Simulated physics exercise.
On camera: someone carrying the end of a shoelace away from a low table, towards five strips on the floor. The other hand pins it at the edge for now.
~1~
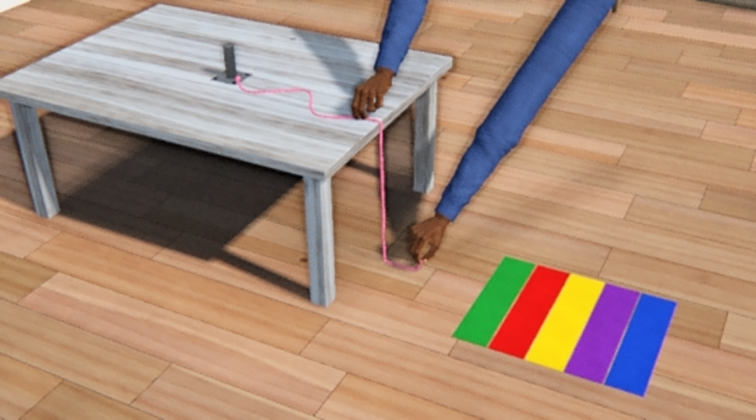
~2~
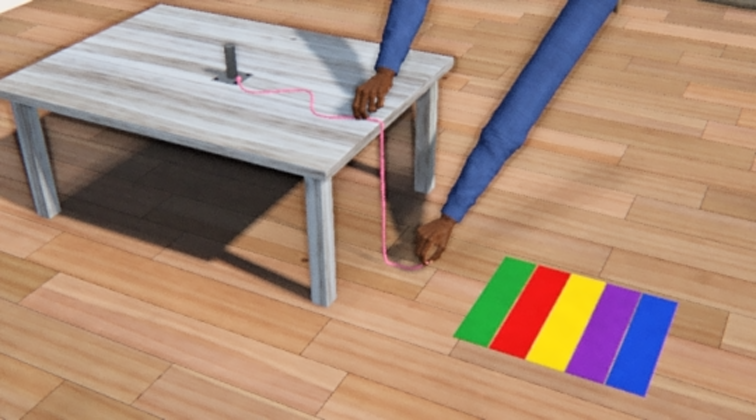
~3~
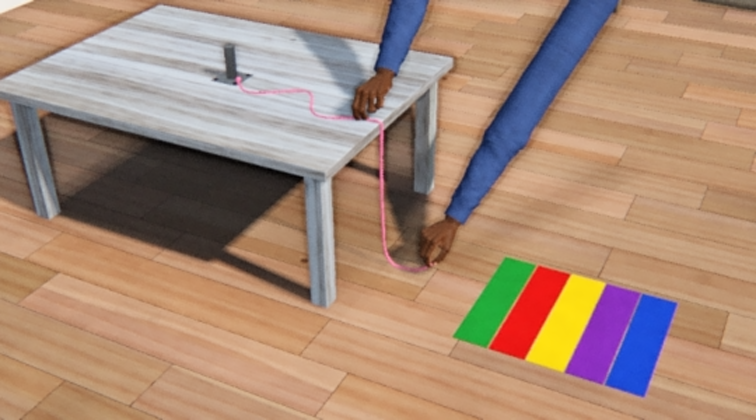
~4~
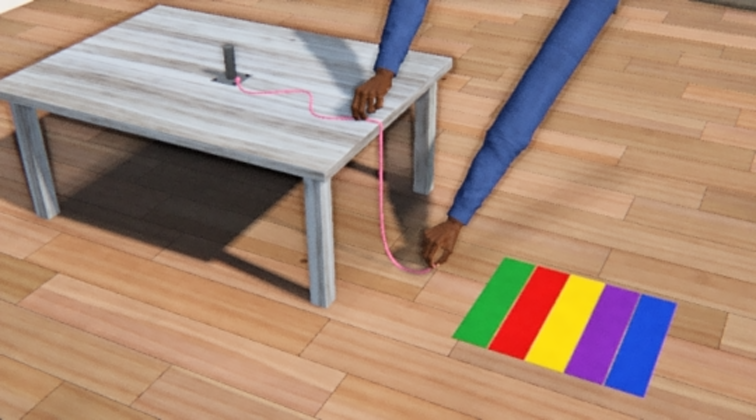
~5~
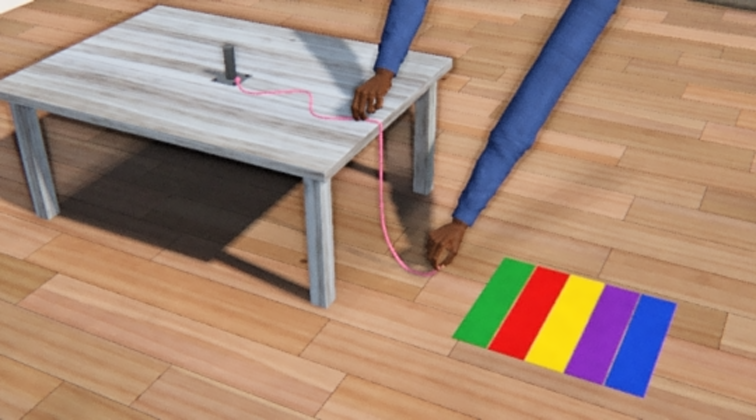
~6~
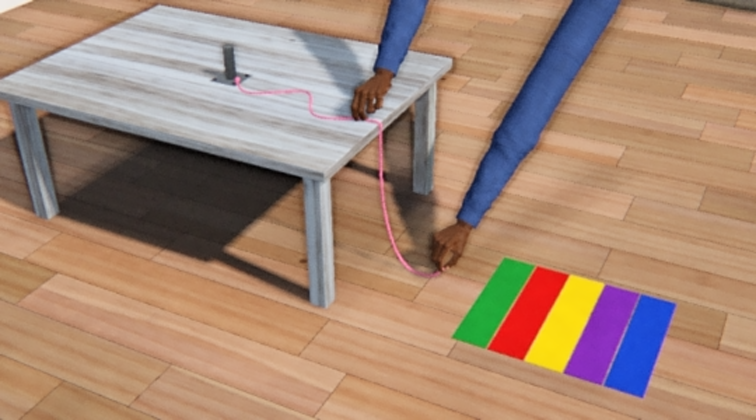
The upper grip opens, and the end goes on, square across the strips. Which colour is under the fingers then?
The end stops over the yellow strip.
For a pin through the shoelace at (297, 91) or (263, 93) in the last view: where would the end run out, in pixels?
Try by try, around (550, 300) and (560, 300).
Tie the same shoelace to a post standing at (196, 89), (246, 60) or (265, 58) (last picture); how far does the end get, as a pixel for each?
About (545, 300), (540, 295) and (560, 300).
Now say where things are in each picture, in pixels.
The first frame shows end (421, 261); green (479, 326); red (515, 337); yellow (552, 348); purple (591, 360); blue (631, 372).
The second frame shows end (427, 263); shoelace through (244, 90) (308, 91) (326, 117) (382, 137) (383, 194) (384, 251).
The third frame shows end (431, 265).
The fourth frame shows end (434, 266); shoelace through (243, 91) (307, 92) (326, 118) (381, 138) (381, 195) (388, 252).
The fifth frame shows end (439, 267).
The sixth frame shows end (444, 269); shoelace through (243, 91) (307, 92) (325, 118) (380, 138) (382, 195) (398, 254).
A little later, end near (519, 290); over red.
Next, end near (551, 299); over red.
When it is tight, end near (571, 305); over yellow. It gets as far as the yellow strip.
